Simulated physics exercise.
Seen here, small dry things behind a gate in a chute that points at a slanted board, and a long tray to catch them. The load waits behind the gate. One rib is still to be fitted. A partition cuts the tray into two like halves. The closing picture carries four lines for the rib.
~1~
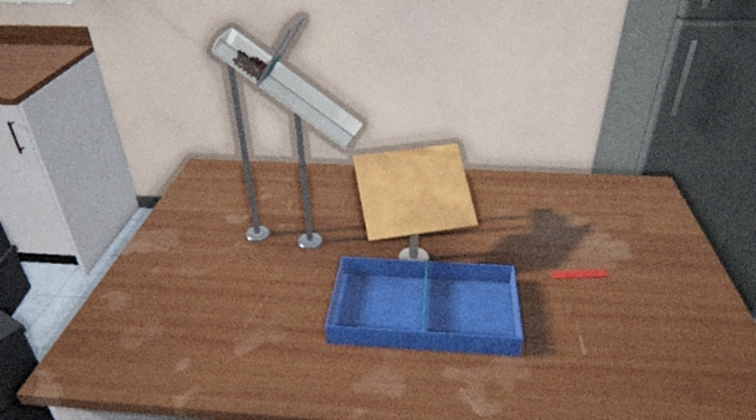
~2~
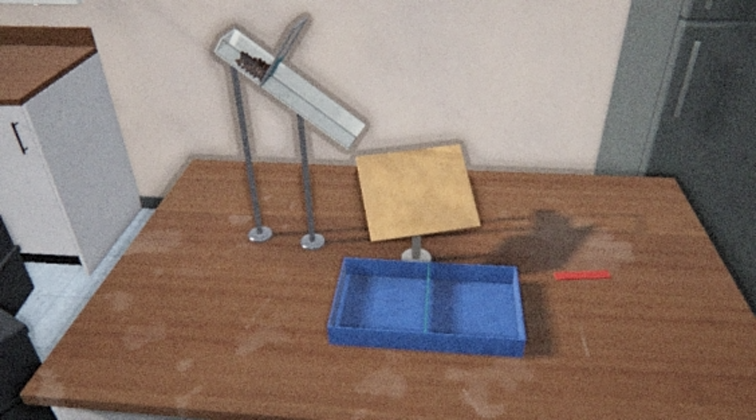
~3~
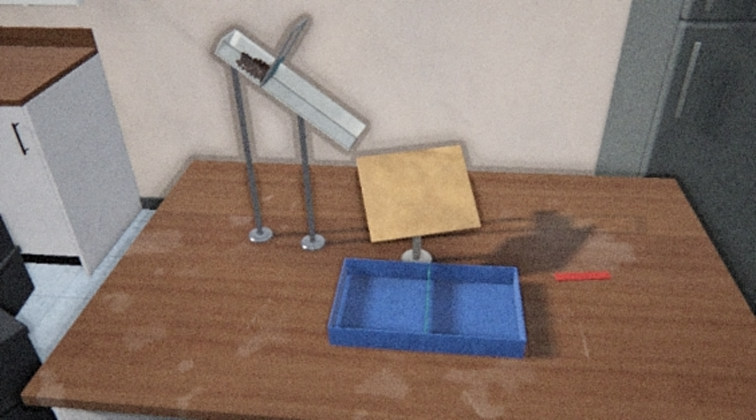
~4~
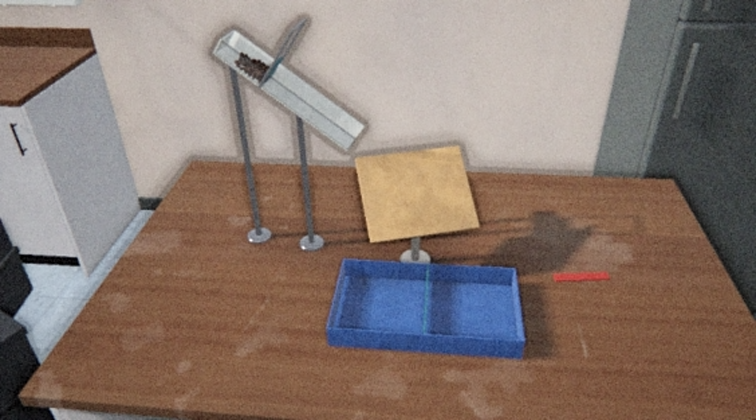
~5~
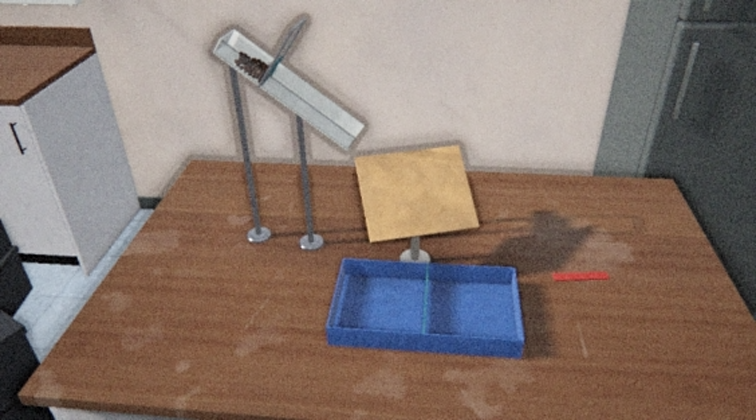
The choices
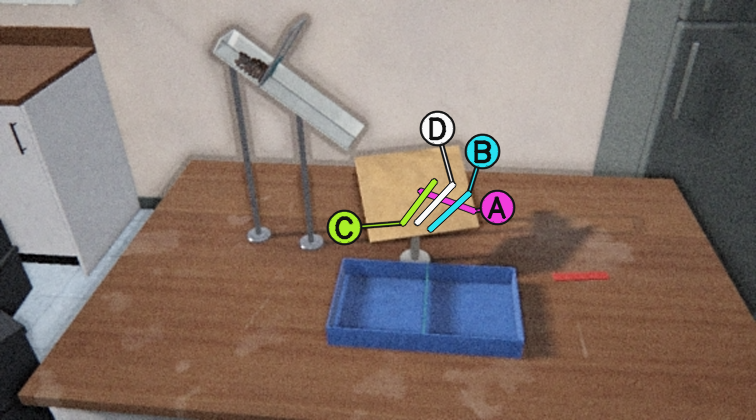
The footage shows small dark pieces resting behind a gate in a raised, sloping chute, beside a tilted tan board and a divided blue tray on a wooden table, with a red strip at right; nothing visibly moves.
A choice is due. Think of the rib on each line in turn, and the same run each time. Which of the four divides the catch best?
B works best here.
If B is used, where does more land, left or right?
Left.
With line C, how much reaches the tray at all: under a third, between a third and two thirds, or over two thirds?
Line C gives over two thirds.
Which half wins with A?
The right half.
On the marked copy, line A from (420, 191) to (473, 210); line B from (468, 193) to (430, 229); line C from (434, 181) to (402, 223); line D from (452, 184) to (417, 222).
For line A, of what is caught, about a quarter in the left half, most in the right.
For line B, of what is caught, about two thirds in the left half, about a third in the right.
For line C, of what is caught, nearly all in the left half, a small part in the right.
For line D, of what is caught, nearly all in the left half, a small part in the right.
